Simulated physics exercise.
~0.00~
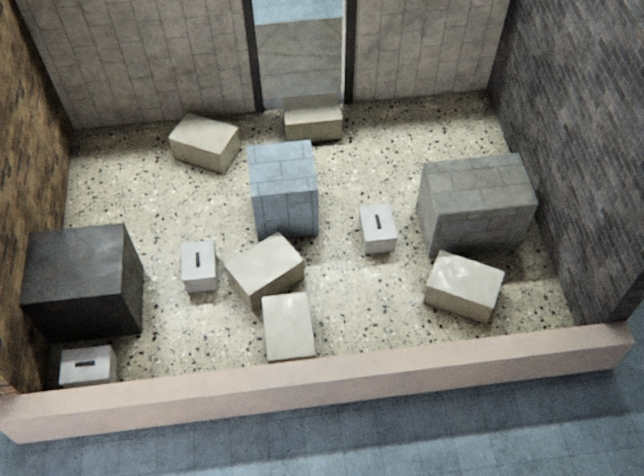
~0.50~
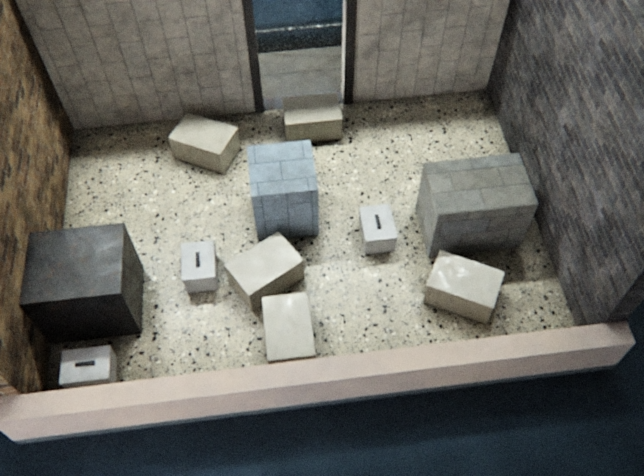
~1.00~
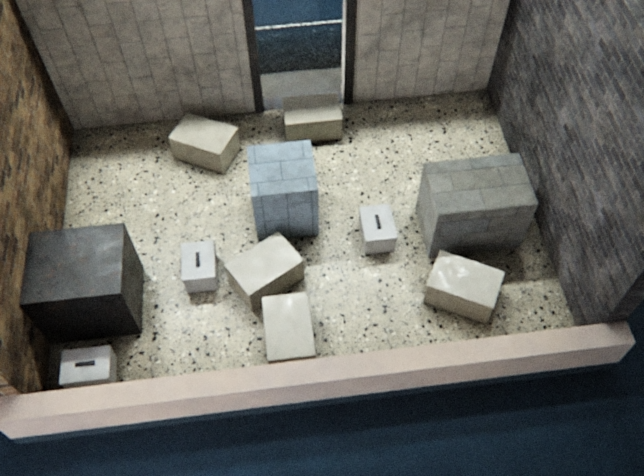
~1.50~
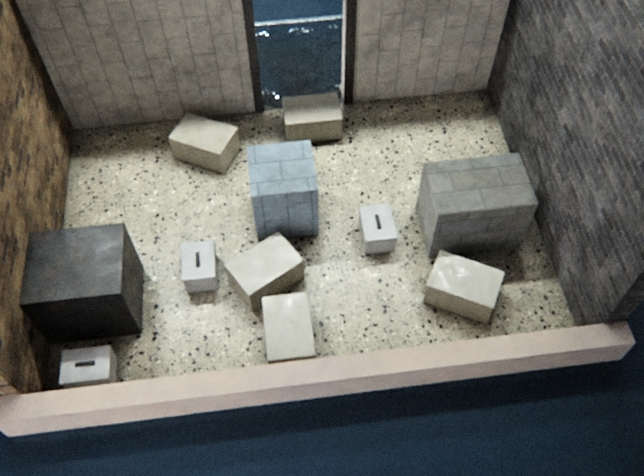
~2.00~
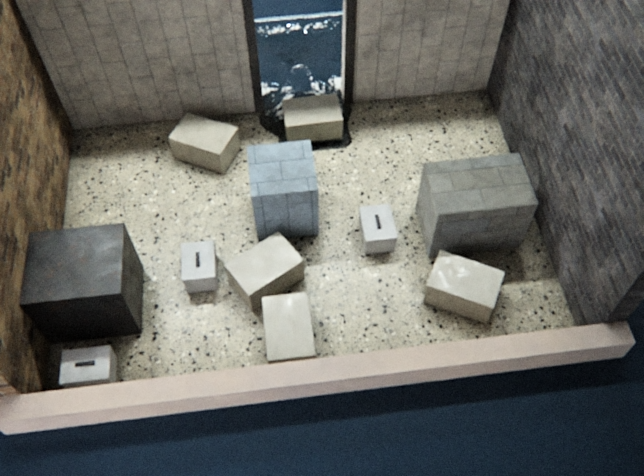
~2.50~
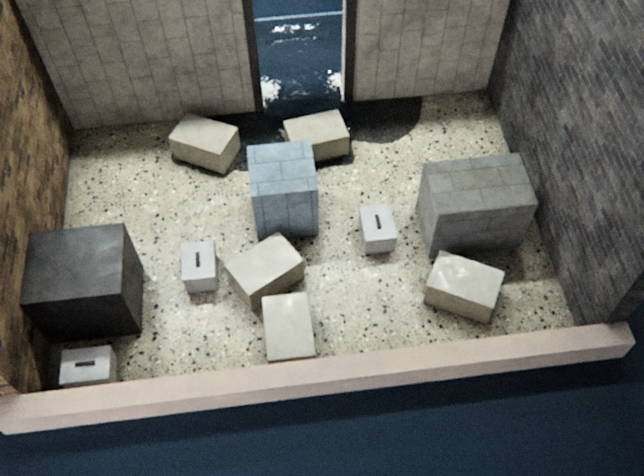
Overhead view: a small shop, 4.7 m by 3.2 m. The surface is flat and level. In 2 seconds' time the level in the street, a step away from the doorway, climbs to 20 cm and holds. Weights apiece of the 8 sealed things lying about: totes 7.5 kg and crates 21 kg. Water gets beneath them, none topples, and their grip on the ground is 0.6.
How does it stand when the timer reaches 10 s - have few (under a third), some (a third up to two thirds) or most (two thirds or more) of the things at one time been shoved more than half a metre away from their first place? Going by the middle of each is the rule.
By then, few have.
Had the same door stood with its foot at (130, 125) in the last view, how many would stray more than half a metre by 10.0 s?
Then the count would be 4.
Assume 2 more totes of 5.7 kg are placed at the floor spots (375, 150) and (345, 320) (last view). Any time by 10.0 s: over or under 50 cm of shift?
First one goes beyond it, second one stays within it.
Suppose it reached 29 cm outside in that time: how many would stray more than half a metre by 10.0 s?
Under that setup the answer is 5.
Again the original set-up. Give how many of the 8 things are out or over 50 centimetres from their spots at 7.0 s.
I make it 1.
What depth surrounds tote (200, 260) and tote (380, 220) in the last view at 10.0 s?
I'd put it at 6 cm and 3 cm respectively.
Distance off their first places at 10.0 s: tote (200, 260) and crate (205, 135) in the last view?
Respectively 5 and 40 centimetres.
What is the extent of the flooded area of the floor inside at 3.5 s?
Flooded: Near 5.5 m2.
After 3.5 s 1 of 8 are over 50 cm from their spots; 0 afloat.
After 4.5 s 1 of 8 are over 50 cm from their spots; 0 afloat.
After 7.0 s 1 of 8 are over 50 cm from their spots; 0 afloat.
After 10.0 s 1 of 8 are over 50 cm from their spots, and 1 have been at some point; 1 afloat.
